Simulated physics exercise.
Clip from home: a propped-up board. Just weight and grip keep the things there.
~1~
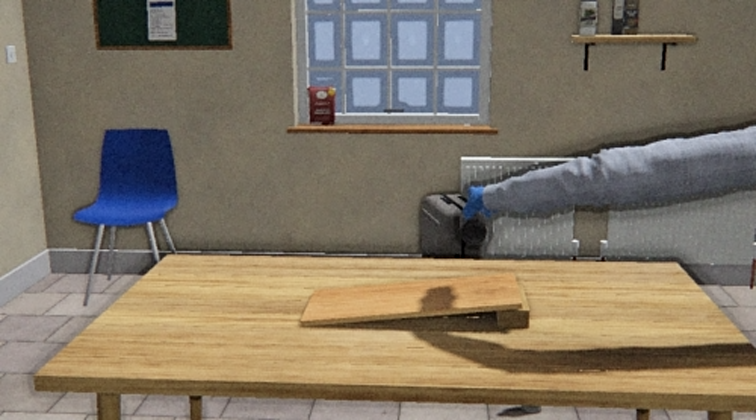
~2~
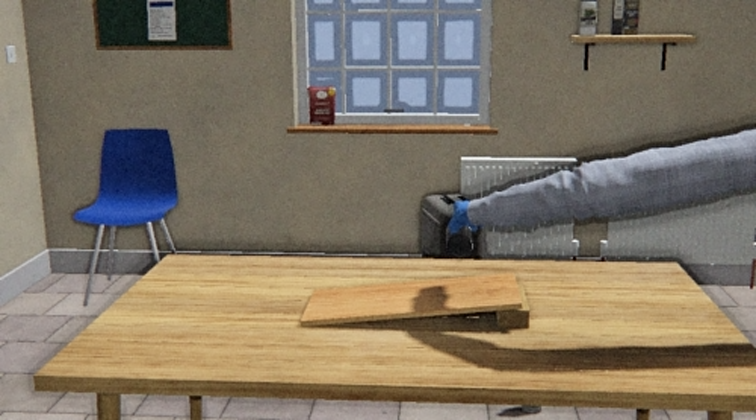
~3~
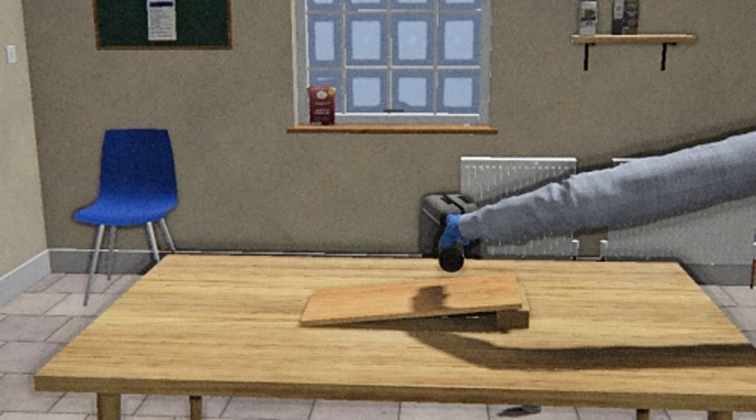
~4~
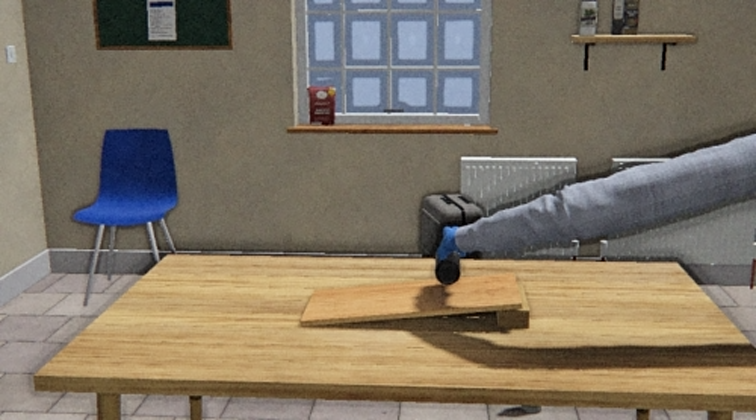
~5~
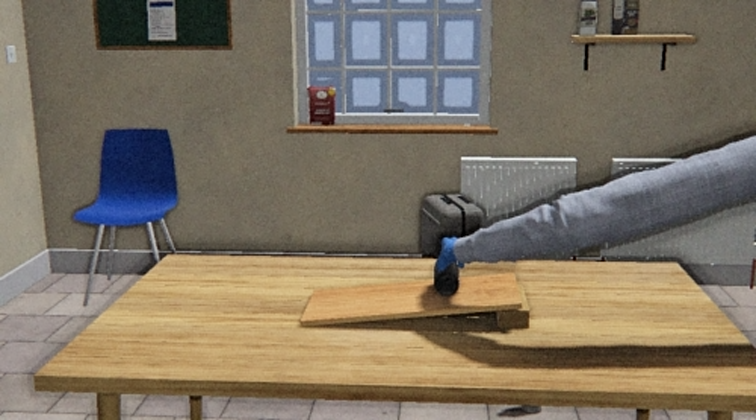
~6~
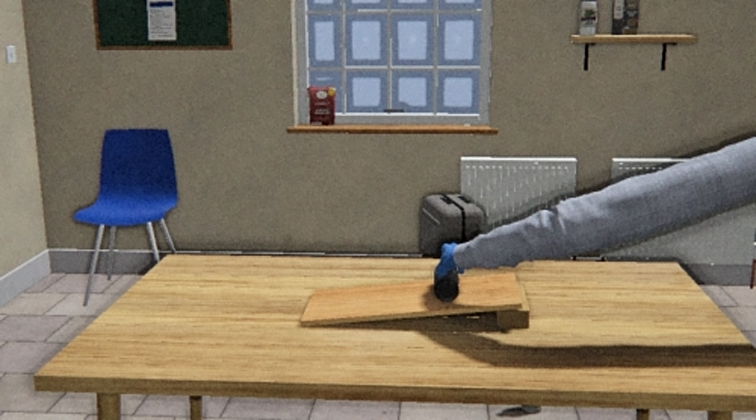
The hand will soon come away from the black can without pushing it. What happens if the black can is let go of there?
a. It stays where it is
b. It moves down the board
Answer: B.
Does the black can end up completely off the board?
Once it settles, it is off the top.
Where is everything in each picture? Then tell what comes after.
Still above its spot; black can (473, 225), in the first frame.
Still above its spot; black can (459, 239), in the second frame.
Still above its spot; black can (451, 252), in the third frame.
Still above its spot; black can (448, 264), in the fourth frame.
Still above its spot; black can (447, 275), in the fifth frame.
In place under the hand; black can (446, 281), in the sixth frame.
Then, 1.10 s past the last view, black can displaced well along near (336, 290).
Then, 1.90 s past the last view, black can now off the board.
Then, 2.50 s past the last view, things are still on the move.
Finally, off the board, black can. The black can runs down the board.
